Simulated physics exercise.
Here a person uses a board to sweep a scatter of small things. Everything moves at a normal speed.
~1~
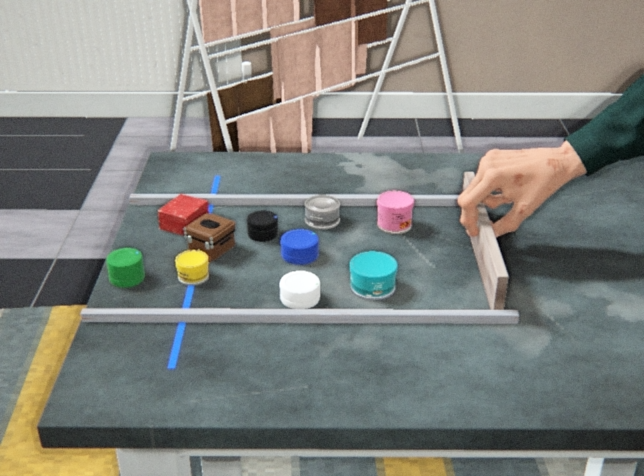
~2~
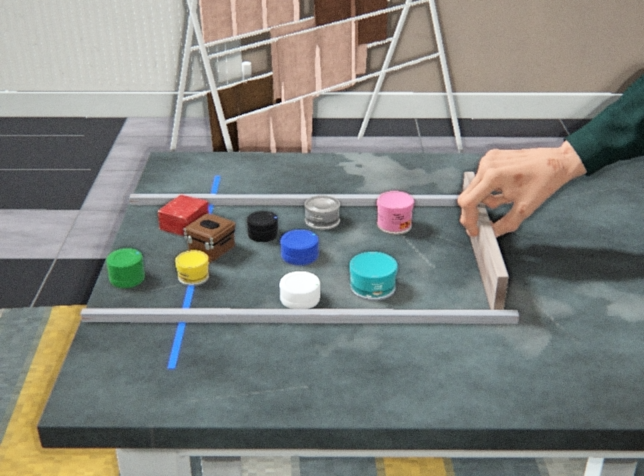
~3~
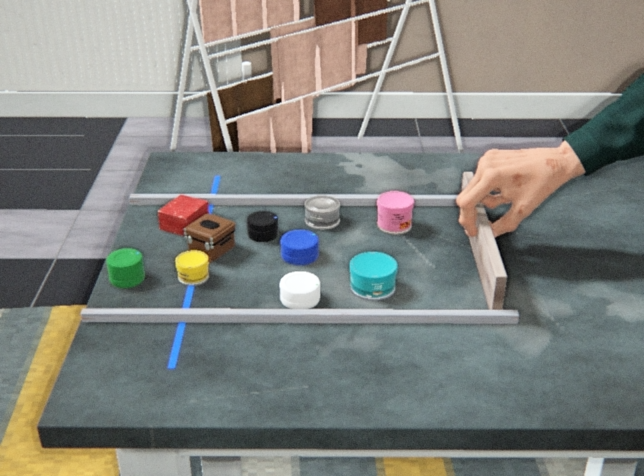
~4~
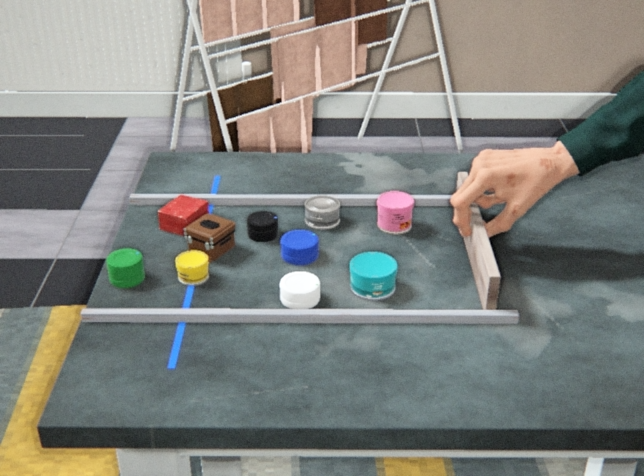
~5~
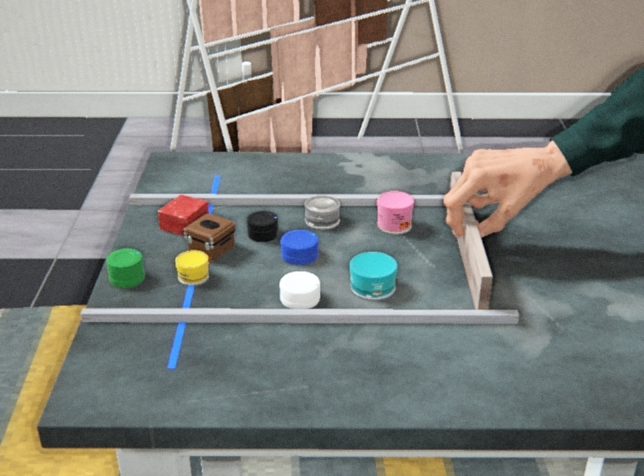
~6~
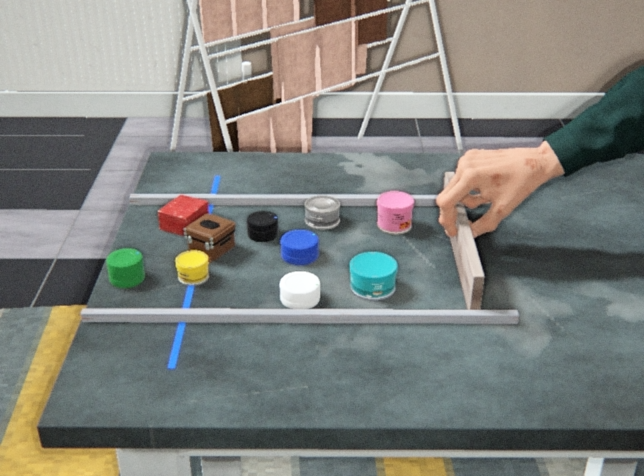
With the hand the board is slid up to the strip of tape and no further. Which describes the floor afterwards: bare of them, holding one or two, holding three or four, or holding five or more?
Basically the losses over the end count zero in this one.
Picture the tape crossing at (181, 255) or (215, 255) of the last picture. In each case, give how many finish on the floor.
In the first try the count is 1, and in the second it is 0.
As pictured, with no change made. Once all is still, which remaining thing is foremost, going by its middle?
The one in question is the green lid.
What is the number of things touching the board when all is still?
4 in contact.
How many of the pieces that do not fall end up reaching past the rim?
My count gives 1.
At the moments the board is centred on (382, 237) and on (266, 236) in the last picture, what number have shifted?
Answer - first 2, then 7.
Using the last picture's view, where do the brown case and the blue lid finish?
The first ends close to (139, 249), the second close to (179, 250).
Soon after, none off yet; green lid at rest near (126, 268); red block at rest near (184, 215); yellow tin at rest near (193, 268).
At rest, the number that fall off is zero.
